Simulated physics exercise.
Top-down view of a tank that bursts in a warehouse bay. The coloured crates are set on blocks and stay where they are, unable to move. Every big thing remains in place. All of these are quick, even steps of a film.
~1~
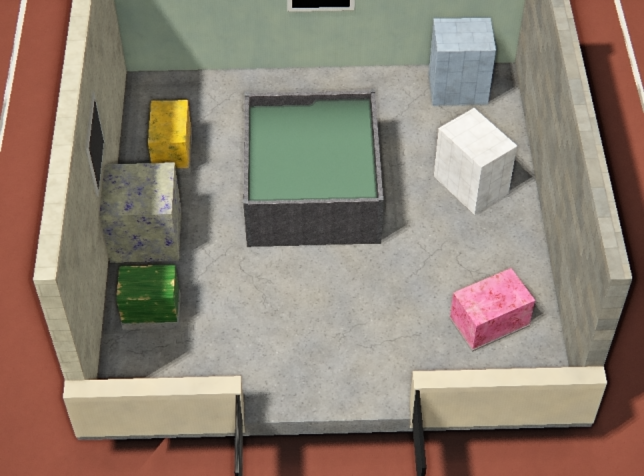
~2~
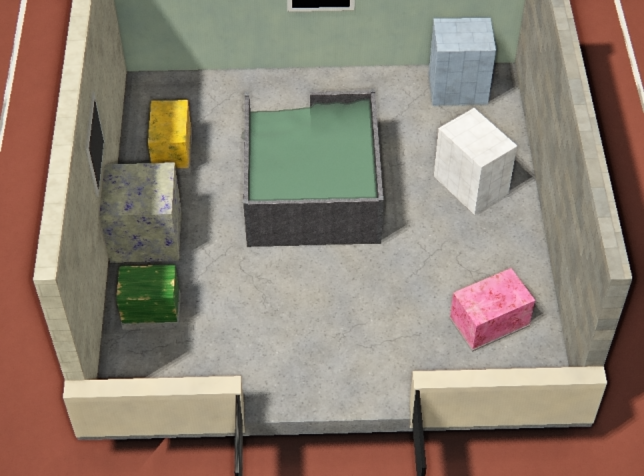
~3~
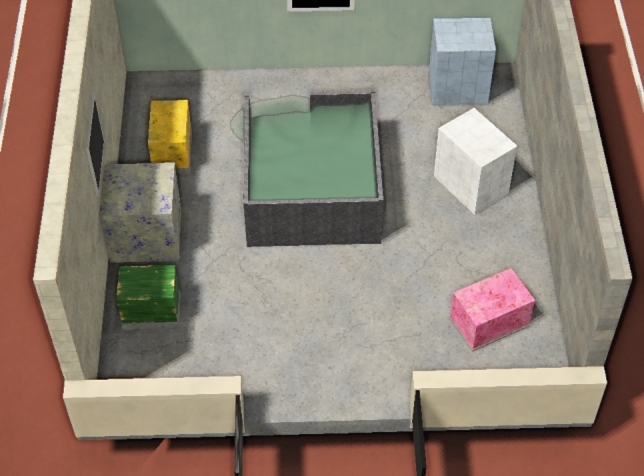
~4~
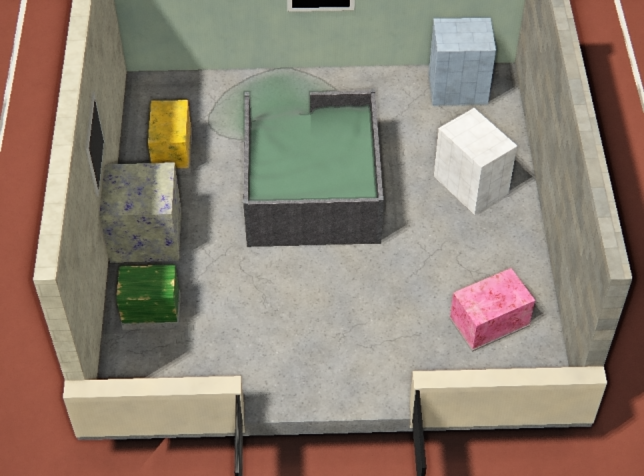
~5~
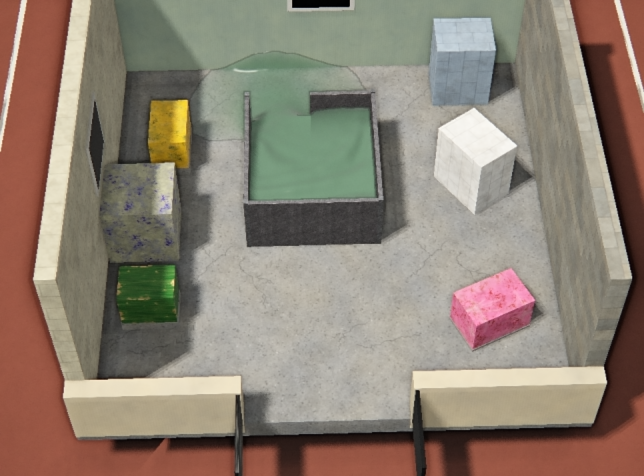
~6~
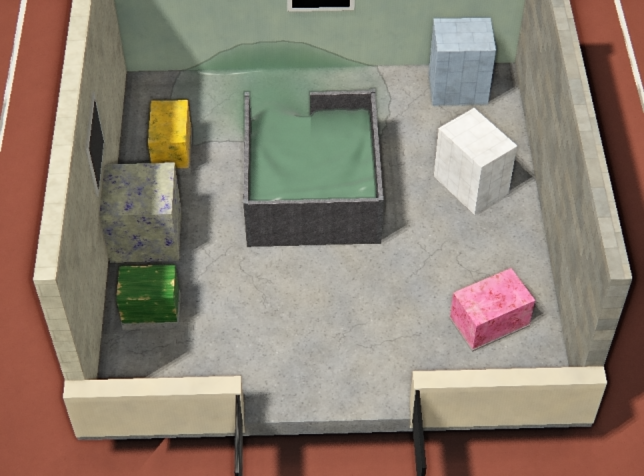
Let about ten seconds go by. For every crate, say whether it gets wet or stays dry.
Green crate: Dry; pink crate: Wet; yellow crate: Wet.
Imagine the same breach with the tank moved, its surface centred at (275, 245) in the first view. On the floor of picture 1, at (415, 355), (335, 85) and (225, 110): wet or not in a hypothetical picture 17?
First unwetted; next drenched; last drenched.
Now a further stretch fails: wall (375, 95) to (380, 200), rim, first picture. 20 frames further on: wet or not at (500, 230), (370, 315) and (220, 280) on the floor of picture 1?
Taking them in turn, I get sodden, then sodden, then left untouched.
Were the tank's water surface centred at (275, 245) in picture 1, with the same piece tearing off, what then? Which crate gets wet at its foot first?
First is the yellow-painted one.
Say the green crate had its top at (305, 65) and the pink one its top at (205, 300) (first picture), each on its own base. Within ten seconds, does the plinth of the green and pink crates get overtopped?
I reckon the green one is hit by the flood, while the pink one is hit by the flood.
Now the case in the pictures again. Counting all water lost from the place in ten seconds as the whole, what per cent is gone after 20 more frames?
My reading is near 0 per cent.
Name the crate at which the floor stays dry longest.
Coming in last, the pink crate.
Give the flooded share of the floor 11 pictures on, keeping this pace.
Estimate: Some 30 in a hundred.
A moment on, water covers 20 % of the floor; the green crate not reached, the pink crate not reached, the yellow crate water round its plinth.
Next, water covers 30 % of the floor; the green crate not reached, the pink crate not reached, the yellow crate water round its plinth.
Then, water covers 55 % of the floor; the green crate water round its plinth, the pink crate not reached, the yellow crate water round its plinth.
Later, water covers 90 % of the floor; the green crate water round its plinth, the pink crate water round its plinth, the yellow crate water round its plinth.
In the end, water covers 95 % of the floor; the green crate stayed above the water, the pink crate was topped, the yellow crate was topped.
